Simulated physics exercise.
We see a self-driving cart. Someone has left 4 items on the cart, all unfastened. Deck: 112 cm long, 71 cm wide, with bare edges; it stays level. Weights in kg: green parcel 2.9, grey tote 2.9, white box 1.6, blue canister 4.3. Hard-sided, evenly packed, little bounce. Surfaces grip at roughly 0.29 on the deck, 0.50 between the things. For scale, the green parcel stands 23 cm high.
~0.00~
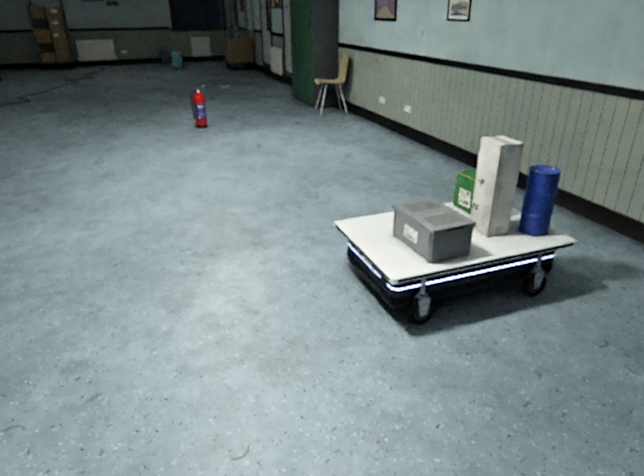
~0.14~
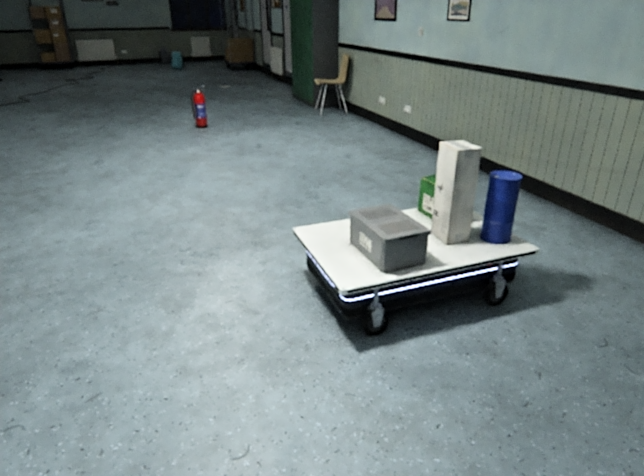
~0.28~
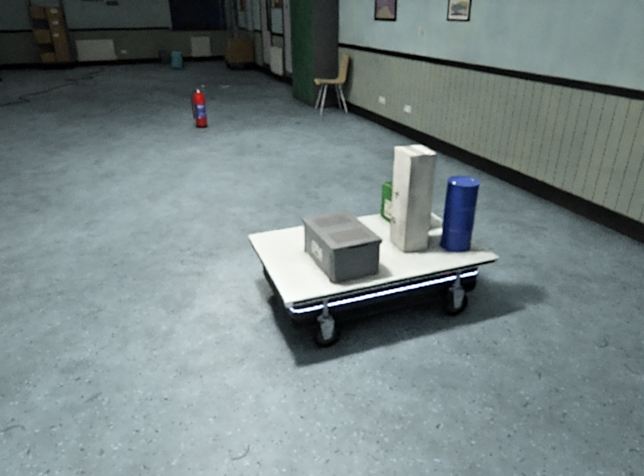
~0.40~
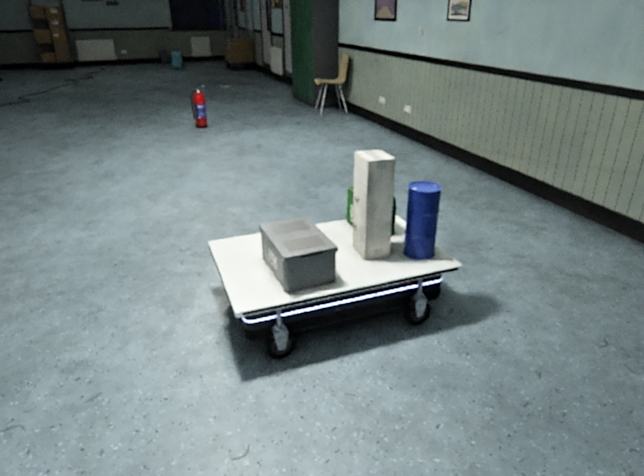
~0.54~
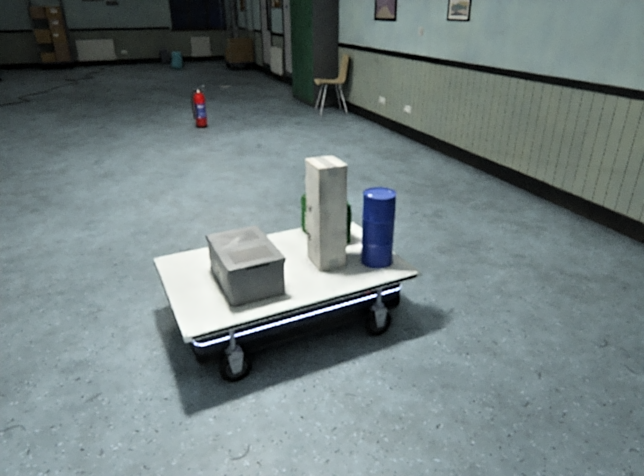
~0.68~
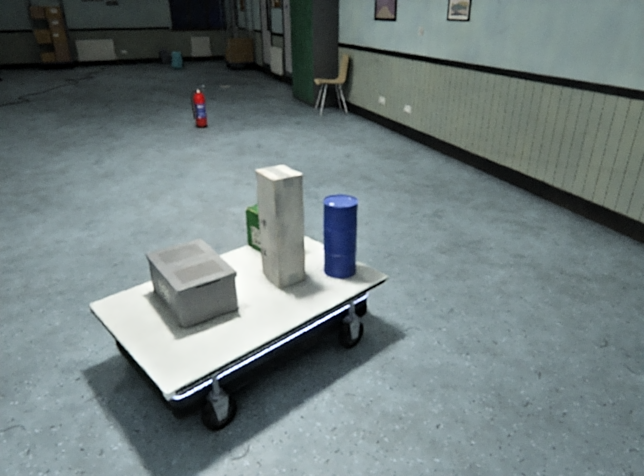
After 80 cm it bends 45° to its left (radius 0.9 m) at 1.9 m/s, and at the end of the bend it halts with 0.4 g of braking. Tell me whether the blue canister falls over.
The blue canister is still upright.
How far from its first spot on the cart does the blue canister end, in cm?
About 14 cm.
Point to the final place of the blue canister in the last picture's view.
Around (177, 358).
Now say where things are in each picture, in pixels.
The first frame shows cart 0 cm along; blue canister (539, 201).
The second frame shows cart 27 cm along; white box (455, 193).
The third frame shows cart 53 cm along; grey tote (340, 245); white box (412, 200).
The fourth frame shows cart 76 cm along; grey tote (297, 252).
The fifth frame shows cart 103 cm along, turned 6°; grey tote (245, 264) 4 cm from its spot; white box (326, 214).
The sixth frame shows cart 129 cm along, turned 22°; blue canister (340, 237); grey tote (192, 281) 20 cm from its spot.
By 0.88 s, cart 167 cm along, turned 43°; blue canister 3 cm from its spot near (291, 259); grey tote 43 cm from its spot; green parcel 14 cm from its spot.
By 1.28 s, cart 222 cm along, turned 45°; green parcel now off the cart; blue canister 5 cm from its spot near (207, 330); grey tote 46 cm from its spot.
By 1.58 s, cart 227 cm along, turned 45°, stopped; blue canister 14 cm from its spot near (177, 358); white box tilted 25°; grey tote 50 cm from its spot.
When it is over (2.5 s), off the cart and tipped over, green parcel; lying over on the cart, white box; not toppled but over 10 cm from the start, grey tote and blue canister. In the last view, blue canister near (177, 358).
